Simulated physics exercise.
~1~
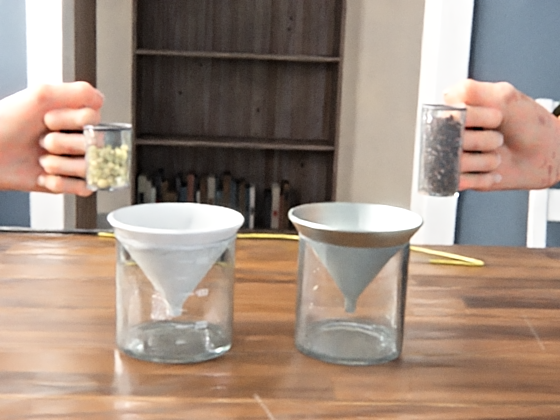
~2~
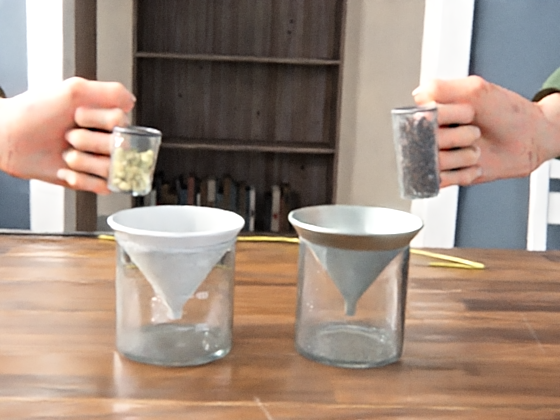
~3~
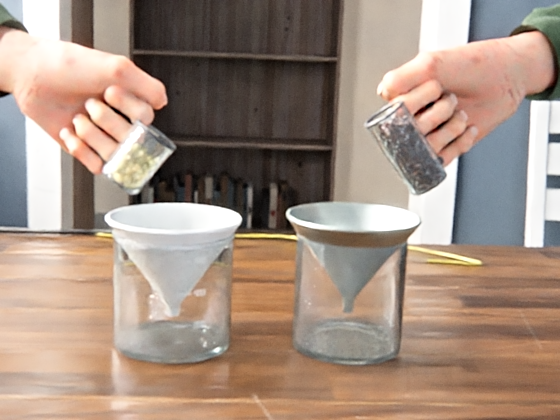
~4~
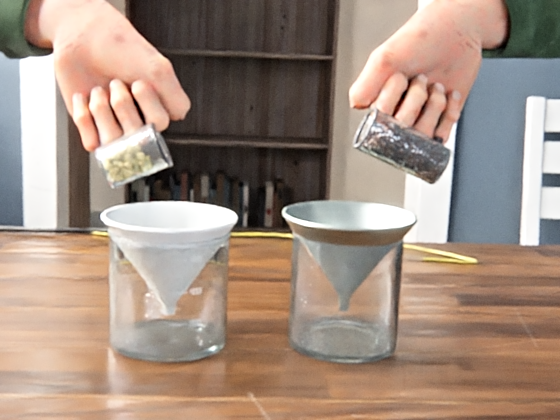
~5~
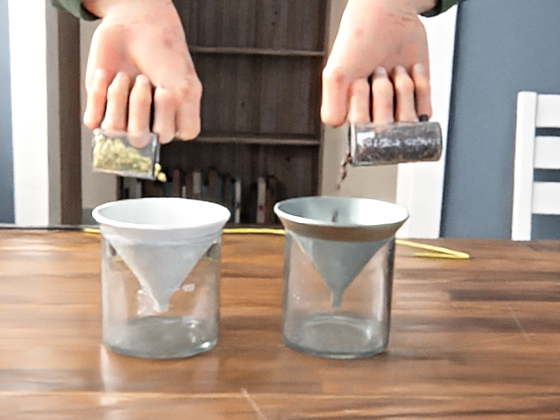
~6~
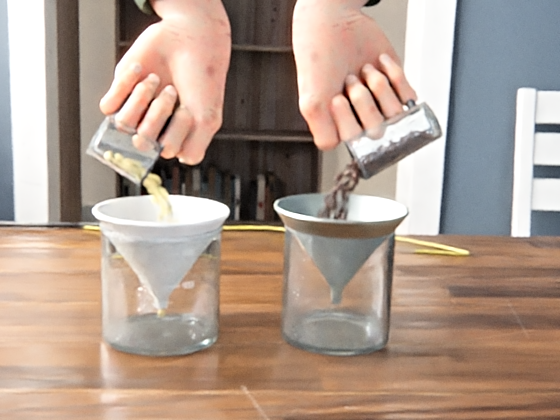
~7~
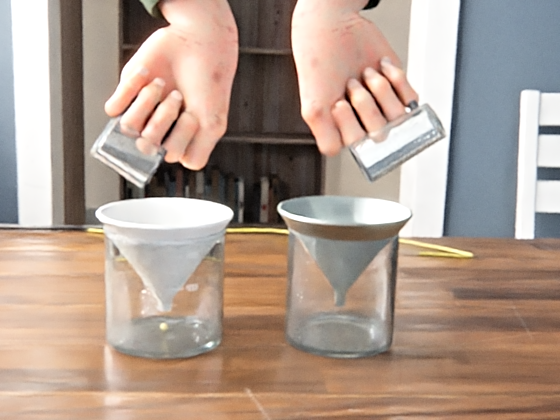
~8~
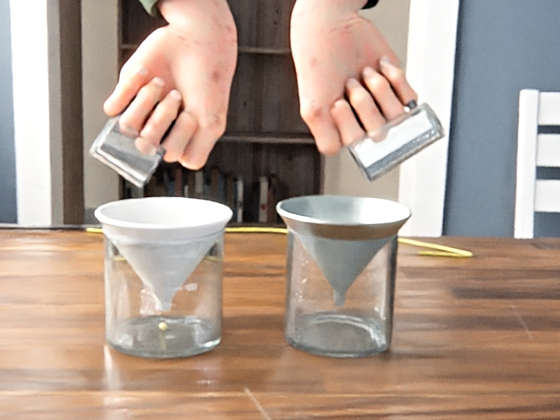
On a brown wooden tabletop, seen from the front by a slightly swaying camera, two clear glass jars stand side by side before a dark bookcase, a white funnel in the left one and a grey funnel in the right. A hand on each side holds a small clear cup, the left with yellowish-green pieces, the right with dark ones. The hands move inward and tilt the cups over the funnels. Both loads spill out together and drop into the funnels until the cups are empty. Both funnels clog, with barely anything yellow in the left jar and nothing in the right.
